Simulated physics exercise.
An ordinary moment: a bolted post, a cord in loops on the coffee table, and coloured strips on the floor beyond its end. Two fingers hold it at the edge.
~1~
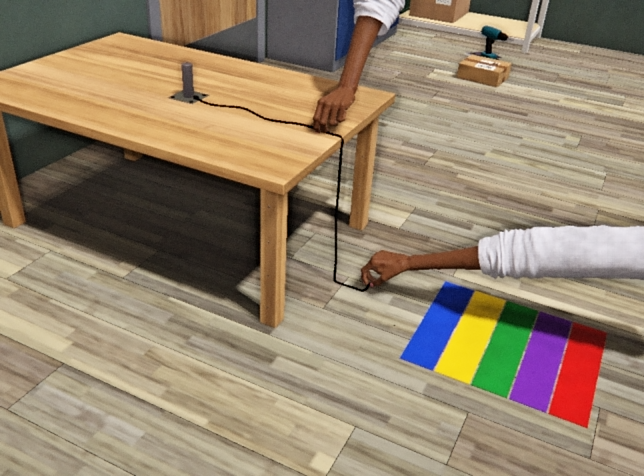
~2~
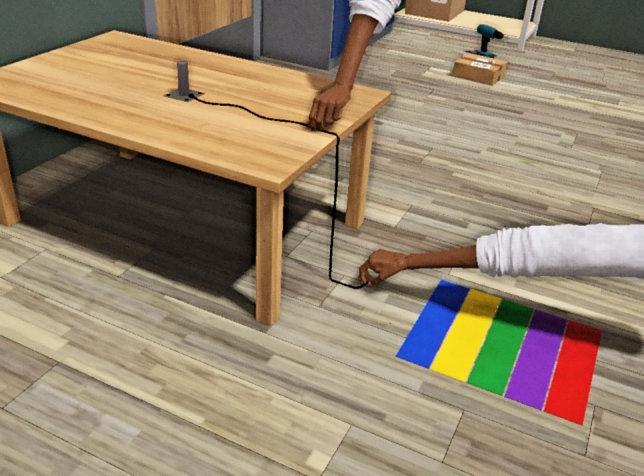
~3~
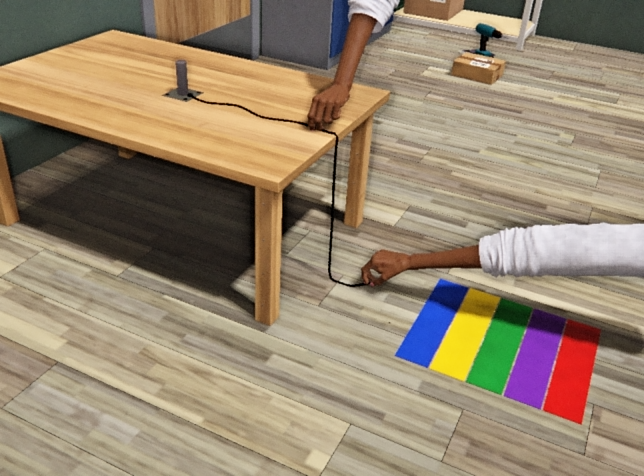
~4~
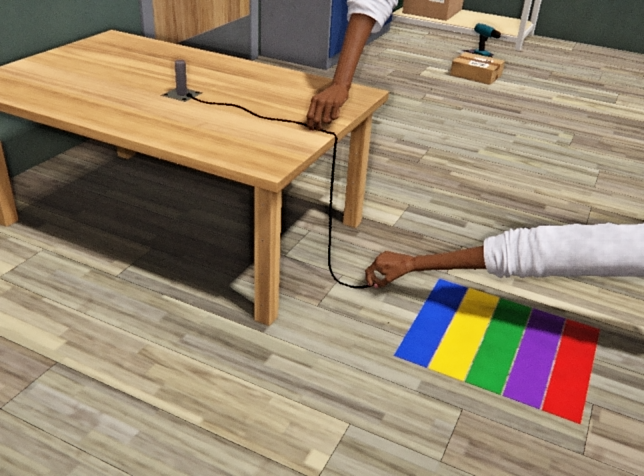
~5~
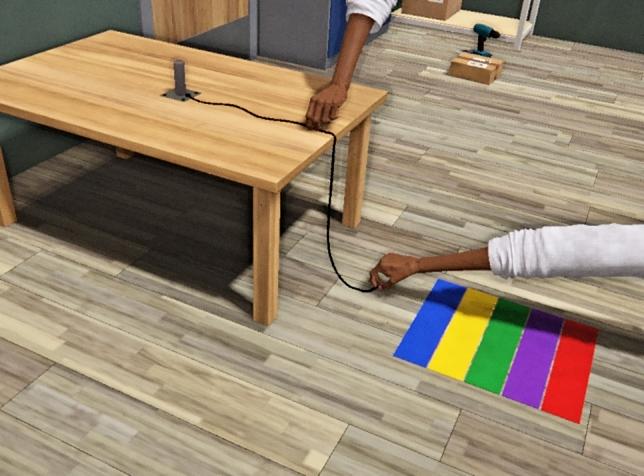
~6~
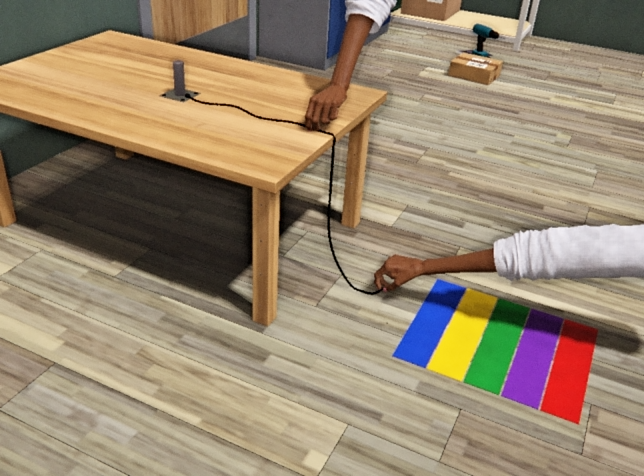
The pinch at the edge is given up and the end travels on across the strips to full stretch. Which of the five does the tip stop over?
It gets as far as the yellow strip.
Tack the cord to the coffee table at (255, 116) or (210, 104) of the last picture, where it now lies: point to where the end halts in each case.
The places are (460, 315) and (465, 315).
Early on, end near (413, 298); short of the strips.
Midway, end near (446, 309); over blue.
At the end of the slack, end near (466, 315); over yellow. The yellow one.
